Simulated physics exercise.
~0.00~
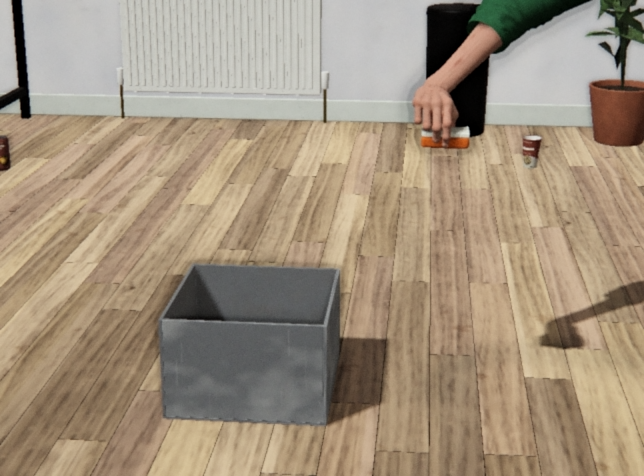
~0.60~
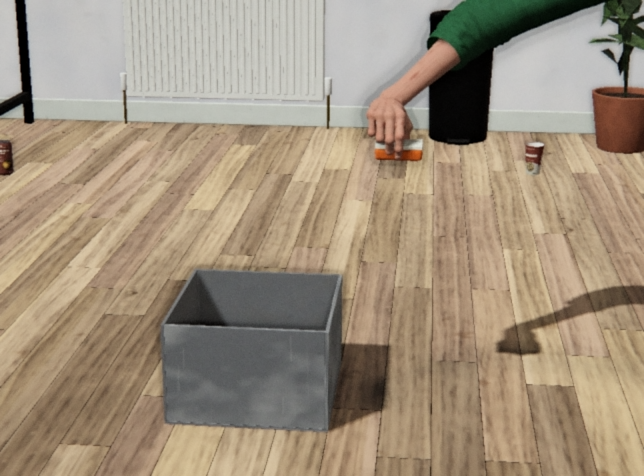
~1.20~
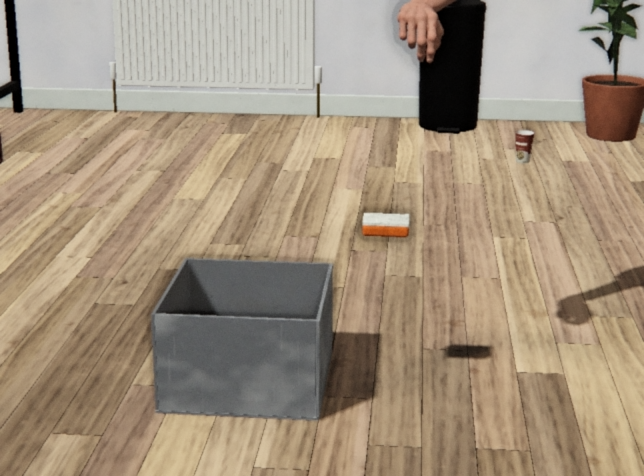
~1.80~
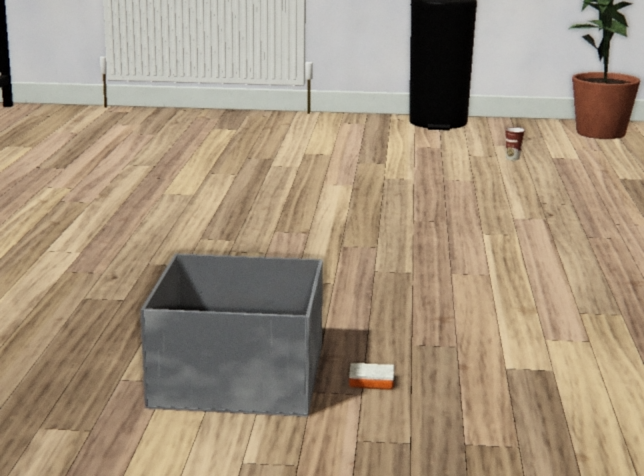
An arm in a green sleeve reaches in from the upper right, its hand holding an orange and white sponge high above a wood-plank floor, seen from slightly above by a gently swaying camera. An open grey crate sits left of centre in the foreground, with a white radiator, a black bin, a small reddish-brown cup and a potted plant behind. The hand carries the sponge left, then lets go and draws back toward the upper right. The sponge drops, missing the crate, and ends up on the floor just beside its right side, while the crate stays put.
